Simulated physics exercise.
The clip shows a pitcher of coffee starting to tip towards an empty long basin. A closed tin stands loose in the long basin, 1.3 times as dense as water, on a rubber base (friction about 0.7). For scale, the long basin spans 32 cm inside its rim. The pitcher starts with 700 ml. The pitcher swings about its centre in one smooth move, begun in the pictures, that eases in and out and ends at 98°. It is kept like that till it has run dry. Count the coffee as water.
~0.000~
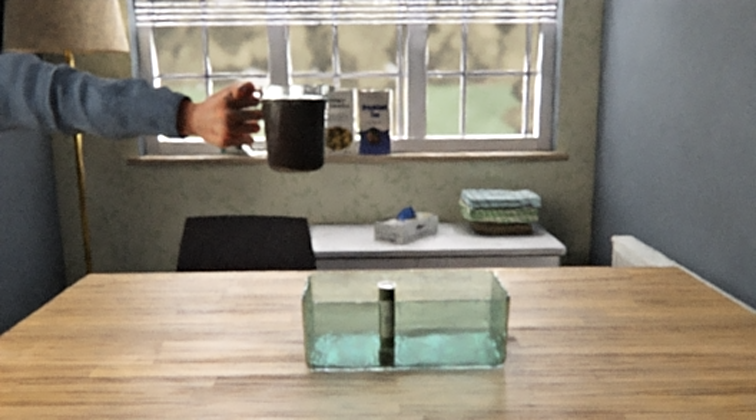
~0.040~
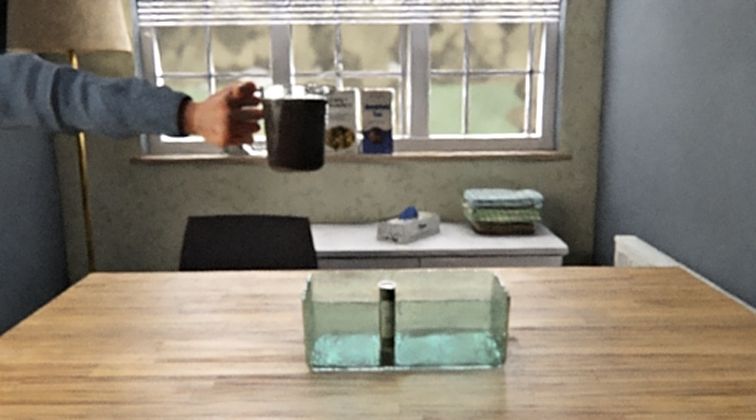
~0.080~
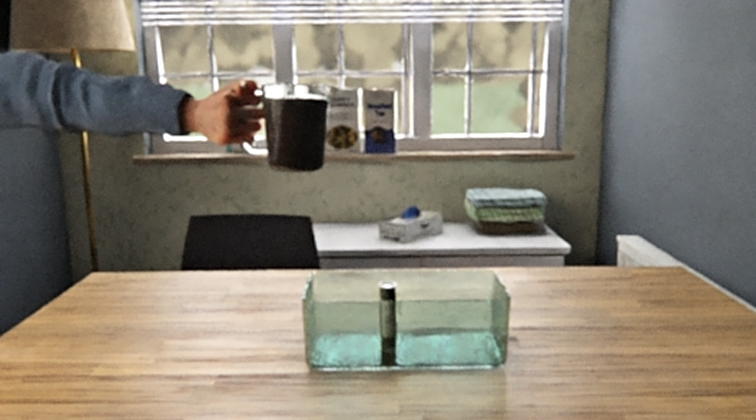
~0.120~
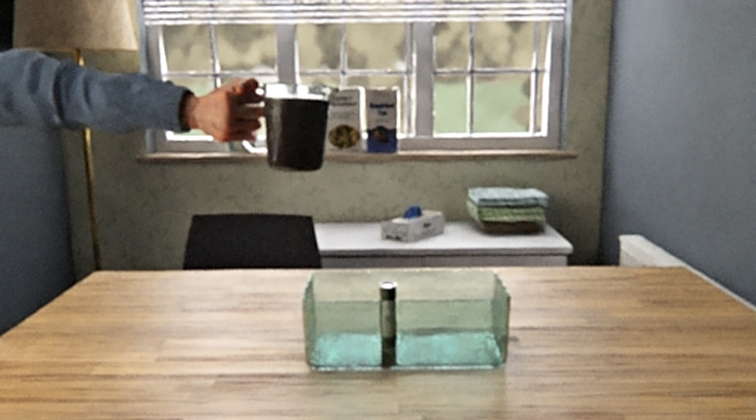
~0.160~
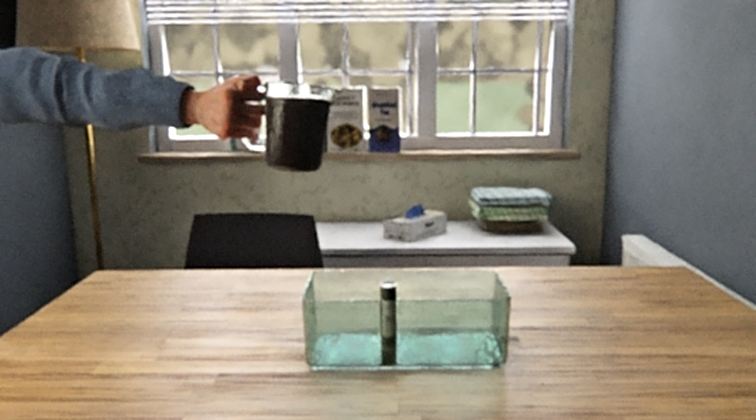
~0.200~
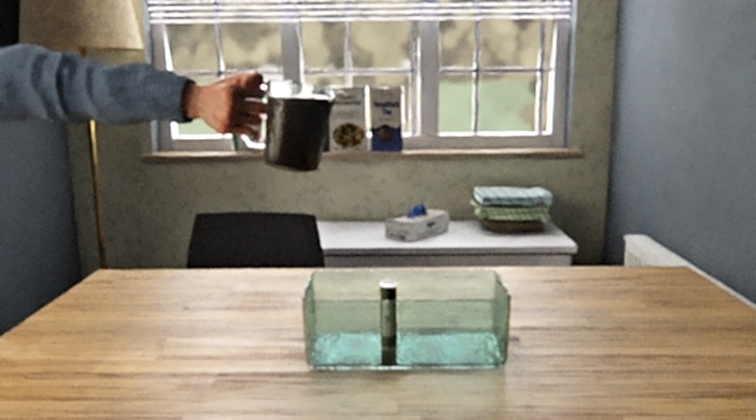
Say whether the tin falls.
The tin stays up.
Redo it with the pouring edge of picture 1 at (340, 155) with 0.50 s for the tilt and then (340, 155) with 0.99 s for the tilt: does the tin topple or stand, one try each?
First it goes over; then it falls.
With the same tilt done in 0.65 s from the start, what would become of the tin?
Then it keeps standing.
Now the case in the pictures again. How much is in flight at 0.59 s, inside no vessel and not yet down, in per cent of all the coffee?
About 16 per cent.
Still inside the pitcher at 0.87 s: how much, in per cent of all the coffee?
About 38 per cent.
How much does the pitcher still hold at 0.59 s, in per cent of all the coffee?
About 84 per cent.
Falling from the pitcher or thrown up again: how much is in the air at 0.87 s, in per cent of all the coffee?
Near 34 in a hundred.
After 0.59 s the tilt is 63° and 84 per cent is still to pour; the tin stands where it began.
After 0.87 s the tilt is 95° and 37 per cent is still to pour; the tin stands where it began.
After 1.17 s the tilt is 98° and 6 per cent is still to pour; the tin stands where it began.
After 1.49 s the tilt is 98° and 1 per cent is still to pour; the tin stands where it began.
In the end the tin stands where it began.
